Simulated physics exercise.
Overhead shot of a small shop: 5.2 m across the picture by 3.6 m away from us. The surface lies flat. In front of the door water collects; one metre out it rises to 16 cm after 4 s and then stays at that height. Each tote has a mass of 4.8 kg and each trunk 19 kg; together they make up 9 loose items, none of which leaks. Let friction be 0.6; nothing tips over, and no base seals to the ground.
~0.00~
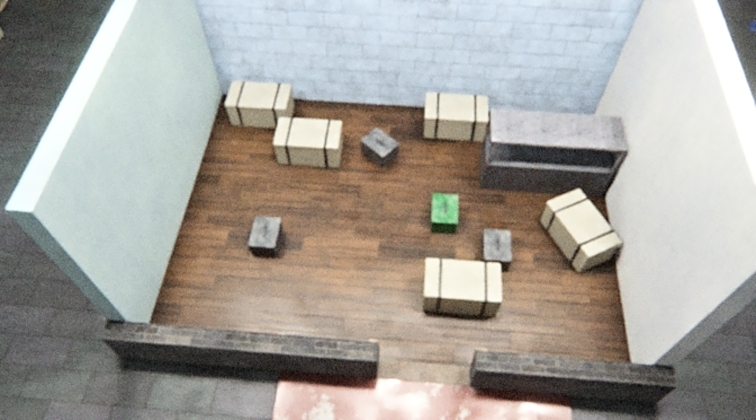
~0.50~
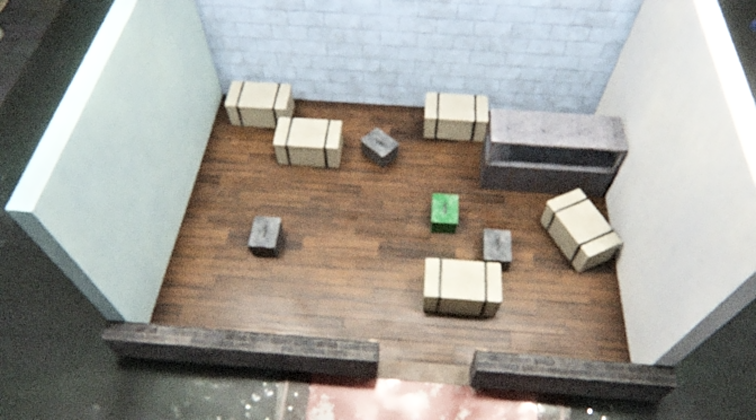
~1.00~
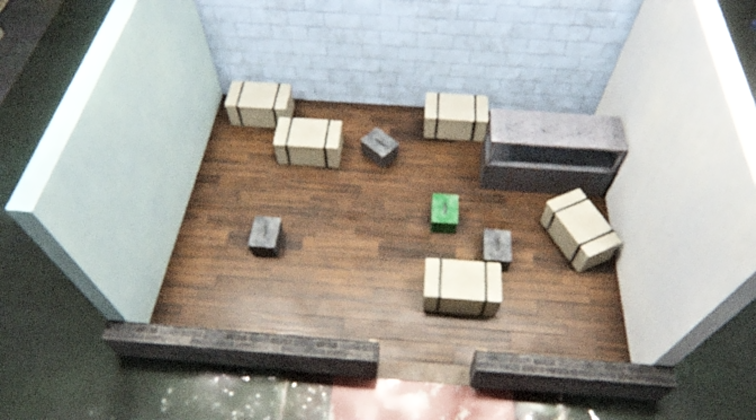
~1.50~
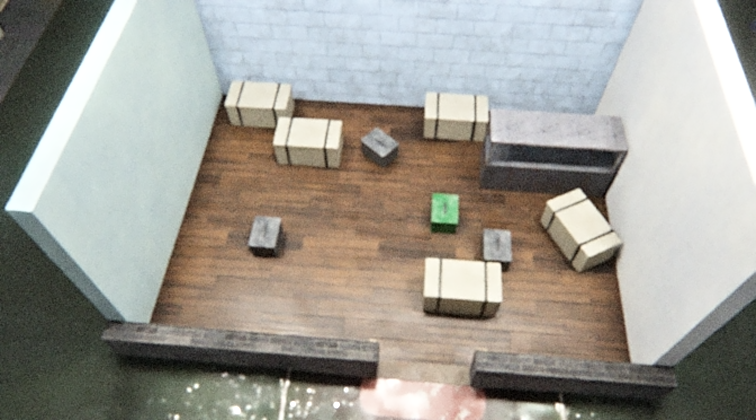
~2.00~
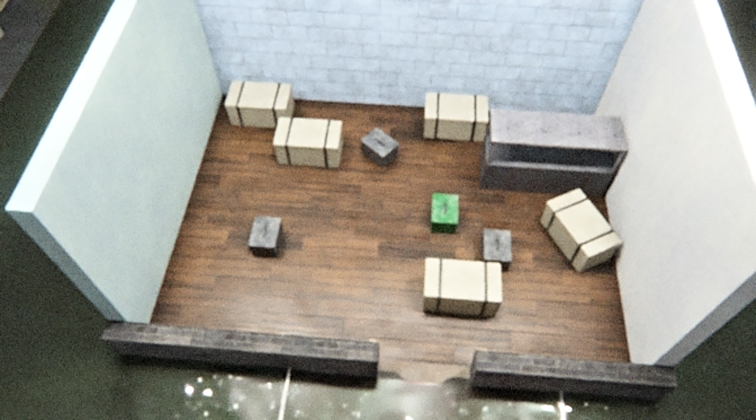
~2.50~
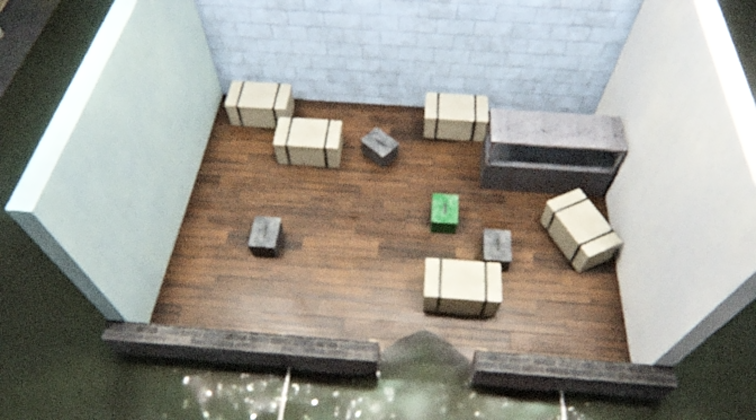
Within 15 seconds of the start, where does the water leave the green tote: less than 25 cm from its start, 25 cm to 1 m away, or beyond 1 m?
Watch - it'll head off a good distance.
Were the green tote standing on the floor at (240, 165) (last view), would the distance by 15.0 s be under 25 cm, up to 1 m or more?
Short answer, it is taken a long way.
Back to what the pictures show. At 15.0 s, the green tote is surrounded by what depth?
Around 9 cm.
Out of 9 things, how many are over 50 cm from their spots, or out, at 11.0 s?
3 in all.
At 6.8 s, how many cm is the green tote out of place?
Shift by then: About 5 cm.
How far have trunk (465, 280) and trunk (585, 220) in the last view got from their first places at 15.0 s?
They sit 120 cm and 50 cm away, in the order given.
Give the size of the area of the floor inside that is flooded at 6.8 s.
Wet area: Approx. 10.5 m2.
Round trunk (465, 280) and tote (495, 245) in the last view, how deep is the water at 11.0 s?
Some 6 cm at the first, some 6 cm at the second.
After 3.5 s the green tote is near (445, 208), 0.0 m from its start, aground; 0 afloat.
After 6.8 s the green tote is near (446, 205), 0.0 m from its start, aground; 0 afloat.
After 11.0 s the green tote is near (437, 189), 0.3 m from its start, afloat; 6 afloat.
After 15.0 s the green tote is near (349, 99), 2.1 m from its start, afloat; 8 afloat.
